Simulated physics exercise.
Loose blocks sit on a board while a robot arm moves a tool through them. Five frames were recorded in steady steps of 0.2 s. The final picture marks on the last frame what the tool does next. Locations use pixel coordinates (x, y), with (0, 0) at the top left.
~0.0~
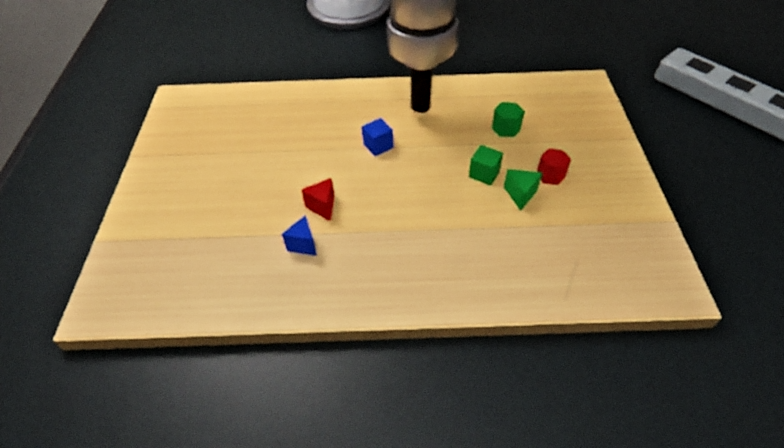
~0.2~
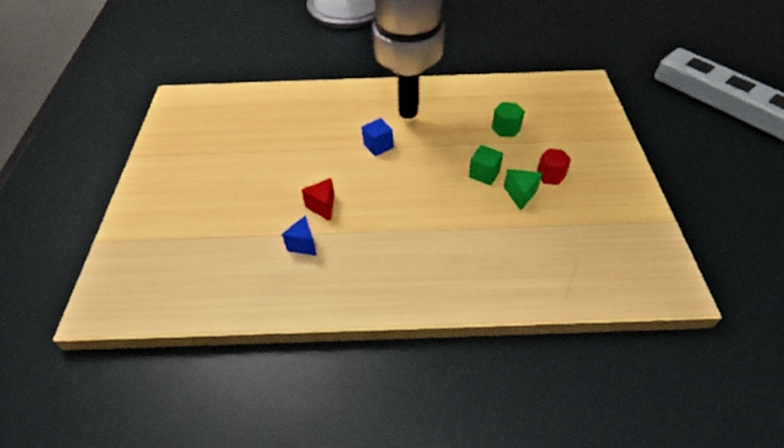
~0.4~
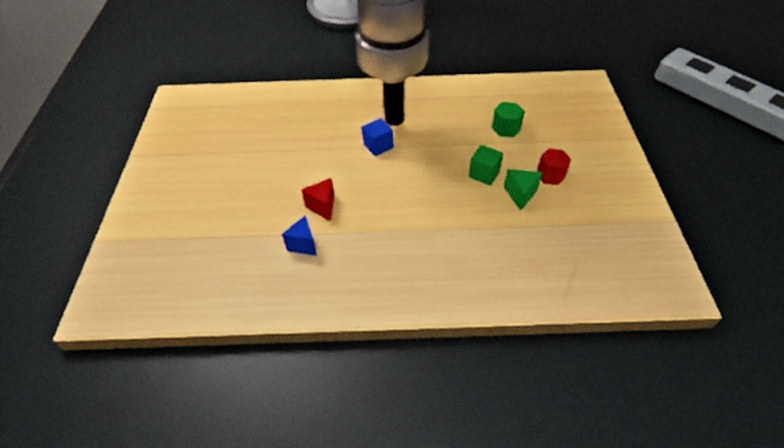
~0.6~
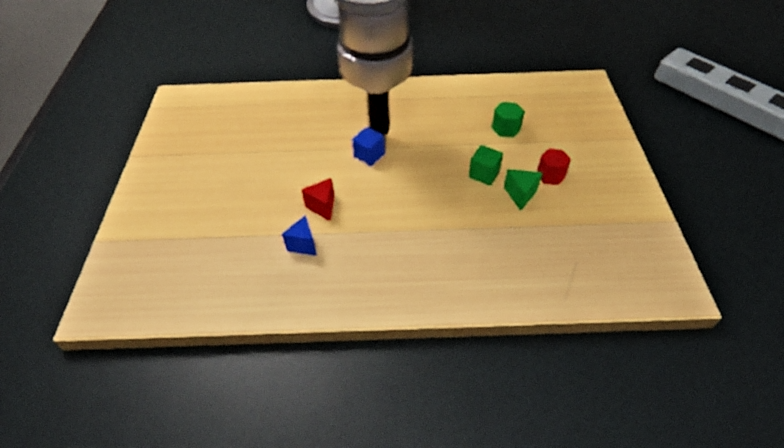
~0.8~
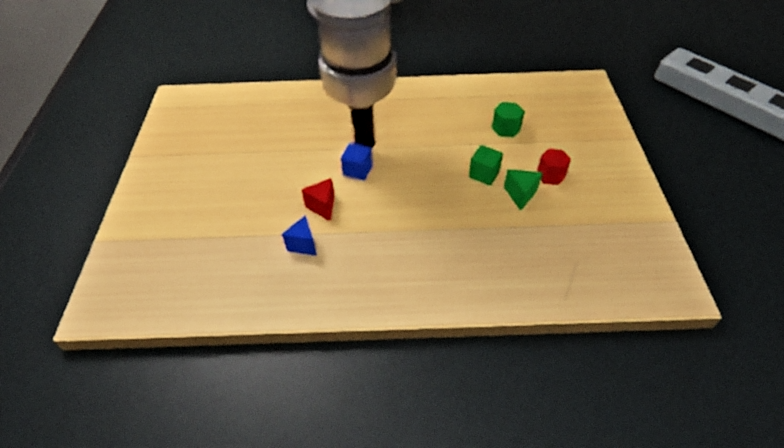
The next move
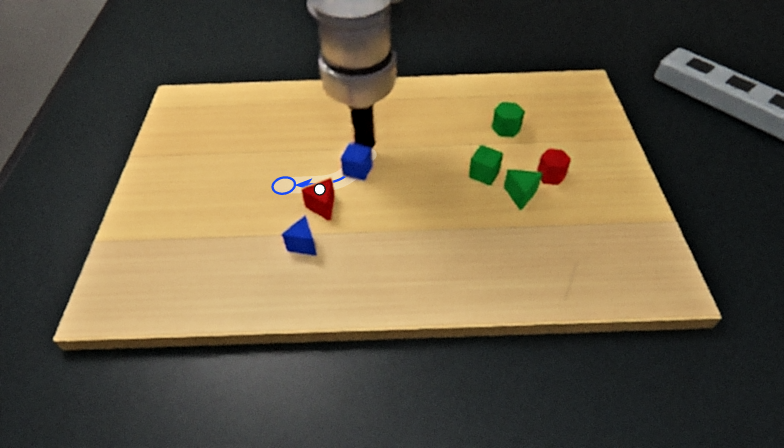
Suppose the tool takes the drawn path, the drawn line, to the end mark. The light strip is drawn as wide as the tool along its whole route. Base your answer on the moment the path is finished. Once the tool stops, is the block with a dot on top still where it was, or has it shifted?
Here's my answer: The block with a dot on top gets displaced.
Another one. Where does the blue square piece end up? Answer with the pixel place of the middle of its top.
It will end up at (330, 182).
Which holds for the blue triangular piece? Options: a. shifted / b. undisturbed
Letter b.
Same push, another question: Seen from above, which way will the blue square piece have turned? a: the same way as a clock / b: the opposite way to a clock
My answer is option b.
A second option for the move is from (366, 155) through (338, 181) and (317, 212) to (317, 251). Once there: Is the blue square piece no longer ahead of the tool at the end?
Short answer: Yes.
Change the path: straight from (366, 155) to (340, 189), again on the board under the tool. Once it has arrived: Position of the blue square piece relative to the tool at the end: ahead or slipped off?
That block remains ahead.
Path on the board, from (366, 155) by way of (348, 175) and (317, 184) to (284, 185); the dot is on the red triangular piece.
On the path given first. One third of the way, tool at (346, 164); red triangular piece at (314, 196); blue square piece at (339, 174), turned 15° anticlockwise.
Two thirds of the way, tool at (315, 173); red triangular piece at (307, 206); blue square piece at (330, 182), turned 35° anticlockwise.
At the end, tool at (281, 174); blue triangular piece in place; red triangular piece at (307, 206); blue square piece at (330, 182), turned 35° anticlockwise.
